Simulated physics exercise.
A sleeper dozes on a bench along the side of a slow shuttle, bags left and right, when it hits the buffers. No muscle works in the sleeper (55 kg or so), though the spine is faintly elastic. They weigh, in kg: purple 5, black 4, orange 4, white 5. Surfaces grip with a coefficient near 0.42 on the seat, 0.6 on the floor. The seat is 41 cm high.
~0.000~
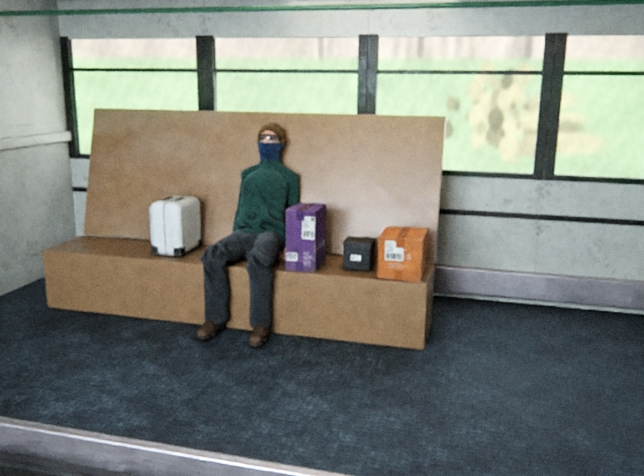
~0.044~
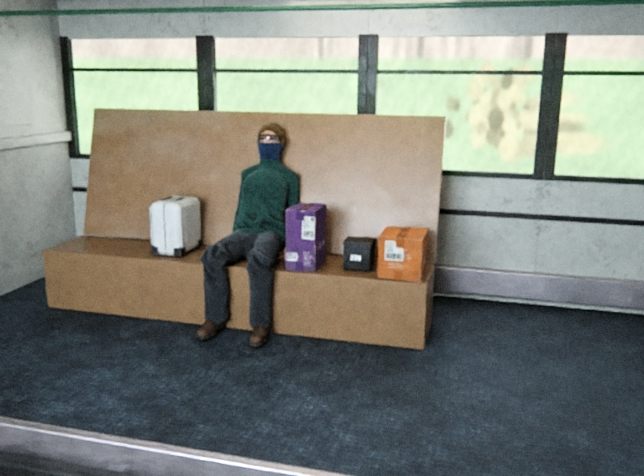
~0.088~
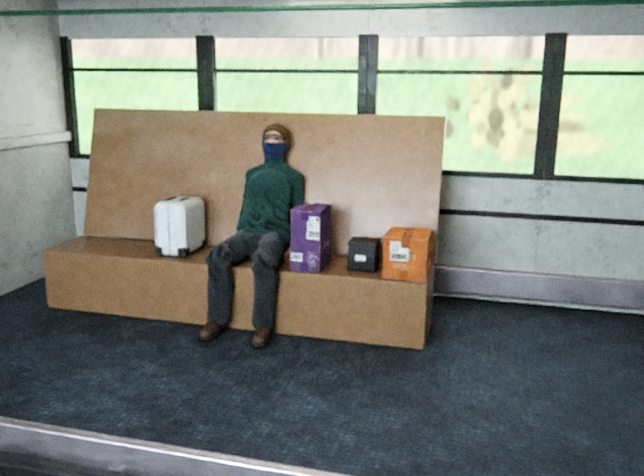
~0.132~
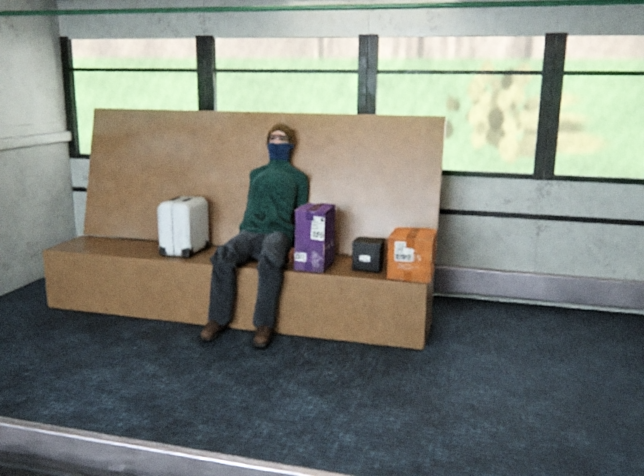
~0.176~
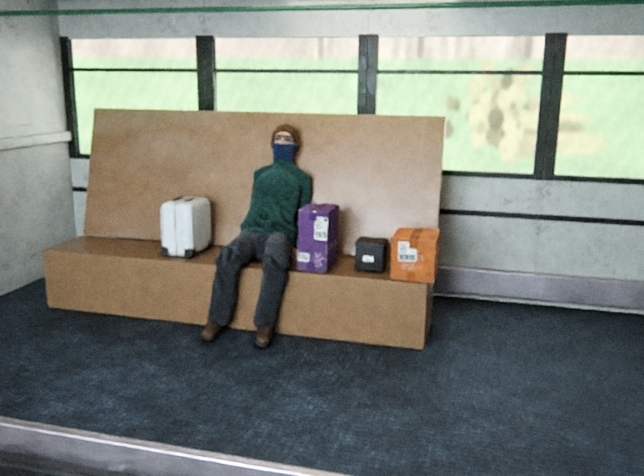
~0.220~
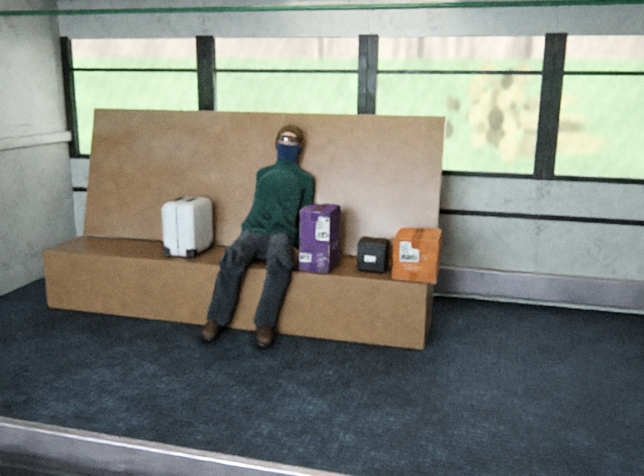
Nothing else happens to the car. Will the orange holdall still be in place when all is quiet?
The orange holdall holds on.
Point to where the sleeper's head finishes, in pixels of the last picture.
At about (312, 155).
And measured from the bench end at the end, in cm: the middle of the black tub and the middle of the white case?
Black tub 40 short, white case 160 short.
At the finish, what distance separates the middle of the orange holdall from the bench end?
Some 10 cm short of it.
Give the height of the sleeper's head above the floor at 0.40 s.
Roughly 110 cm.
After 0.40 s the orange holdall is 8 cm short of the bench end, tilted 0°, near (418, 254) in the last picture's view; the purple pack 69 cm short of the bench end, tilted 0°.
After 0.65 s the orange holdall is 8 cm short of the bench end, tilted 0°, near (418, 254) in the last picture's view.
After 1.05 s the orange holdall is 8 cm short of the bench end, tilted 0°, near (418, 254) in the last picture's view; the purple pack 69 cm short of the bench end, tilted 0°.
When all is still (1.5 s), purple pack stays on; black tub stays on; orange holdall stays on; white case stays on; sleeper's hips keep to the seat.
